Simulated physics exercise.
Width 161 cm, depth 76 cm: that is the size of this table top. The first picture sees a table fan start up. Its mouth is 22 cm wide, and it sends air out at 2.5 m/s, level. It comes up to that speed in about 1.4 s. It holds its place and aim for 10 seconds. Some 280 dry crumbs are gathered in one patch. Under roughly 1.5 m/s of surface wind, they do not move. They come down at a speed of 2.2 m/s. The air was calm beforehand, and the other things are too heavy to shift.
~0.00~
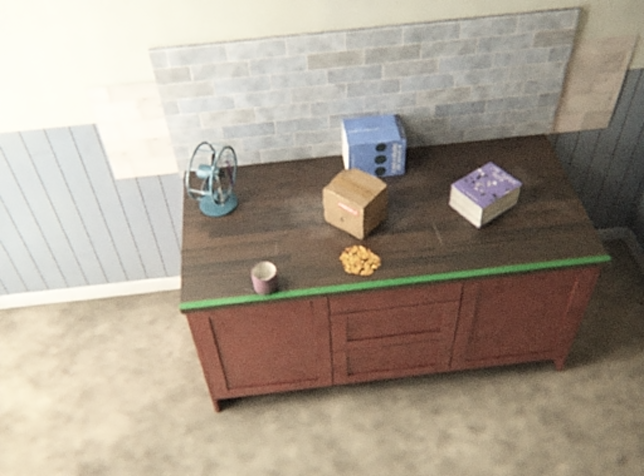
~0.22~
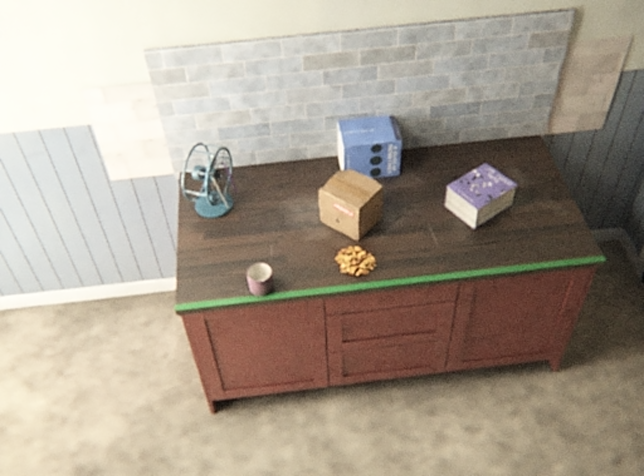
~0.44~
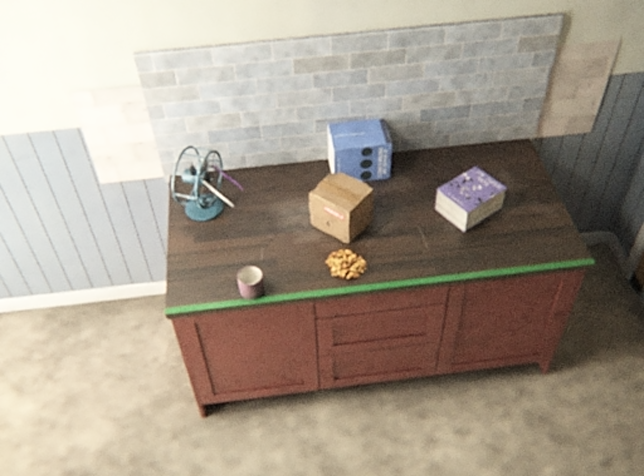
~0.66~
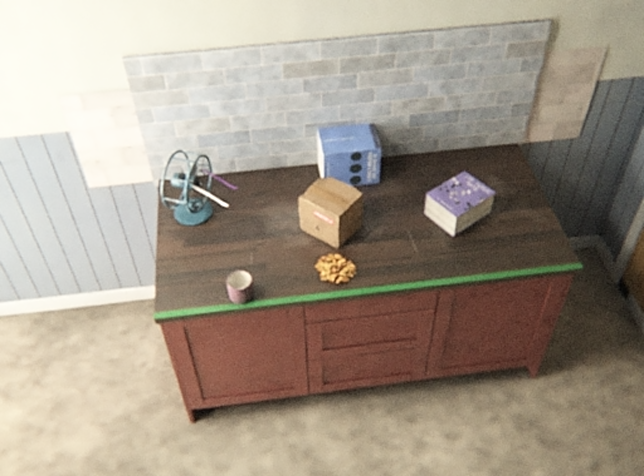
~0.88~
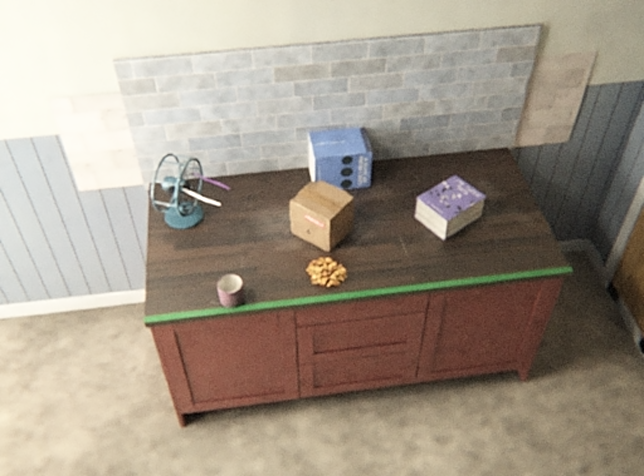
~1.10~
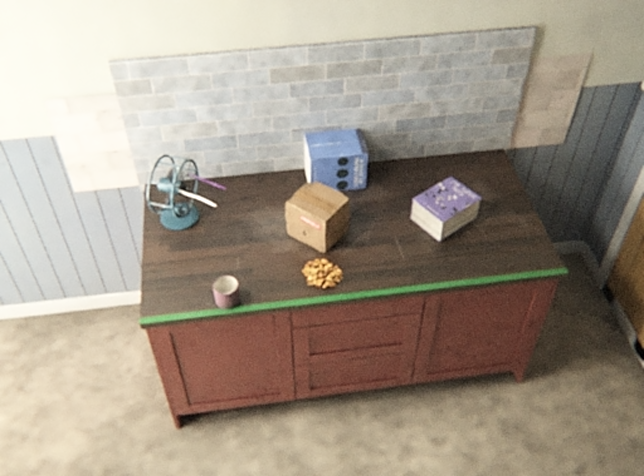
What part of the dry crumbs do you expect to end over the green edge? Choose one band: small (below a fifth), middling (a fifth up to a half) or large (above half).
The band is large.
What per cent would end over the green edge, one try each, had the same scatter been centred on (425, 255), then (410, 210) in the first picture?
First try about 10 per cent, second about 0 per cent.
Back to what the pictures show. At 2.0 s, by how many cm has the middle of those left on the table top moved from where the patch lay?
Measured offset: Approx. 10 cm.
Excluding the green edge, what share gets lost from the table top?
I would say close to 0 %.
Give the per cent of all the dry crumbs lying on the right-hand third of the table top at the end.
I'd estimate around 0 per cent.
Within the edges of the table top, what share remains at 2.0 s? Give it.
About 30 %.
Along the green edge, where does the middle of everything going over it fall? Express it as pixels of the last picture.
I'd point to somewhere near (345, 300).
After 2.0 s, 51 % are on the move or not yet settled, 67 % are over the green edge; the middle of those still in play is near (338, 287).
After 3.2 s, 13 % are on the move or not yet settled, 89 % are over the green edge.
After 5.5 s, 5 % are on the move or not yet settled, 95 % are over the green edge.
After 10.0 s, at the end, 98 % are over the green edge.
